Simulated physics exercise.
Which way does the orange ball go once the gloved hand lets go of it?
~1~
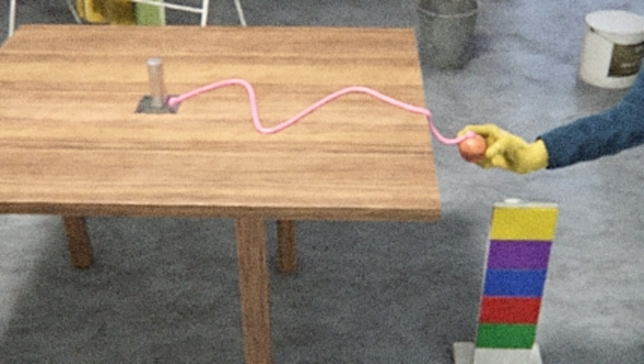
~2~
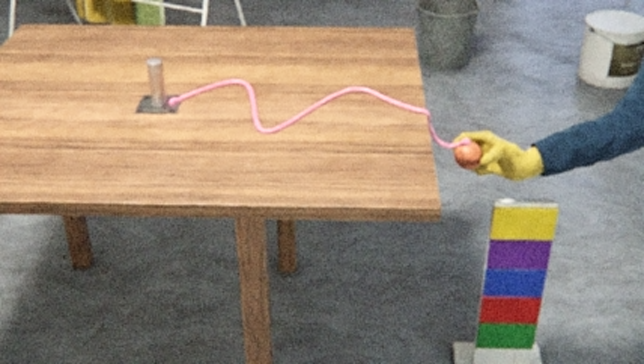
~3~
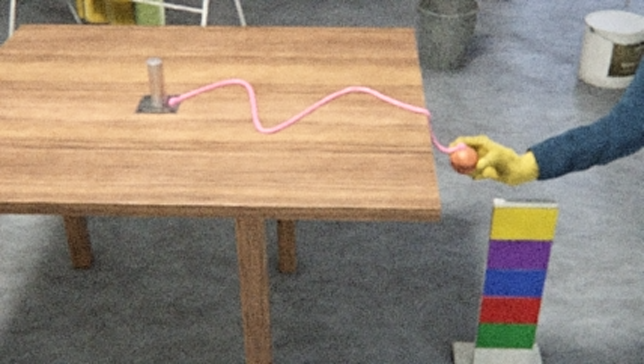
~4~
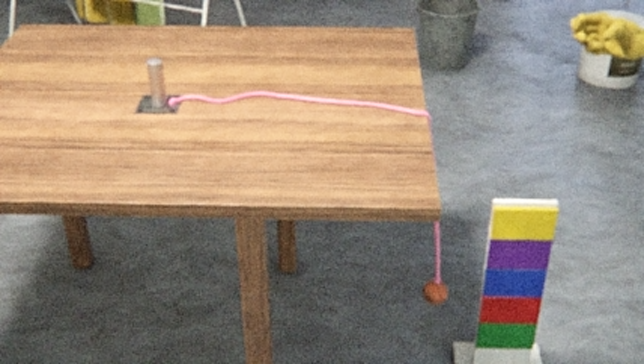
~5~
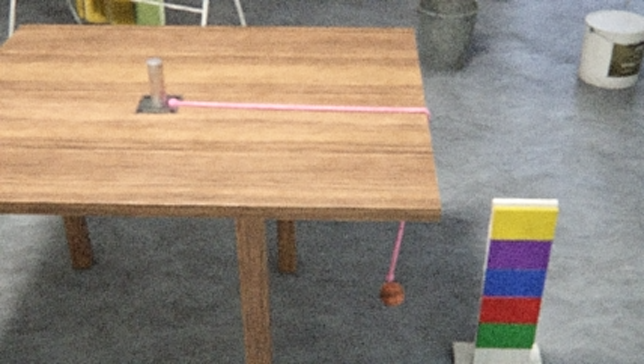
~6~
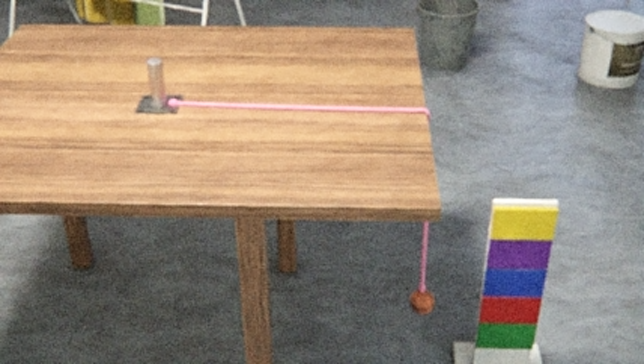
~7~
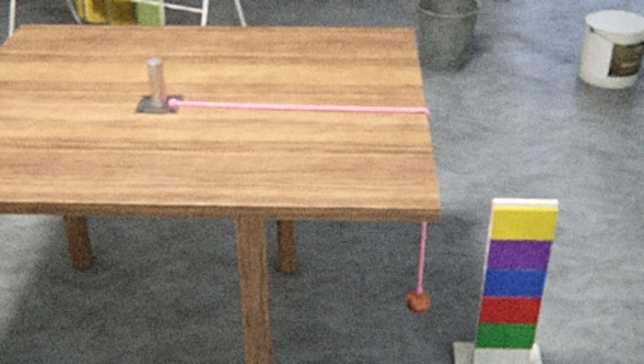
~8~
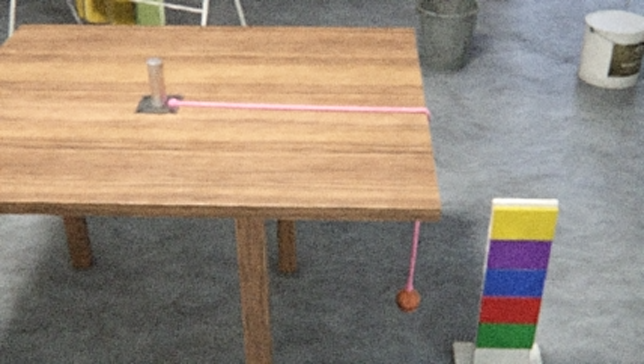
The orange ball moves down, dropping below the edge of the table on its pink lead.
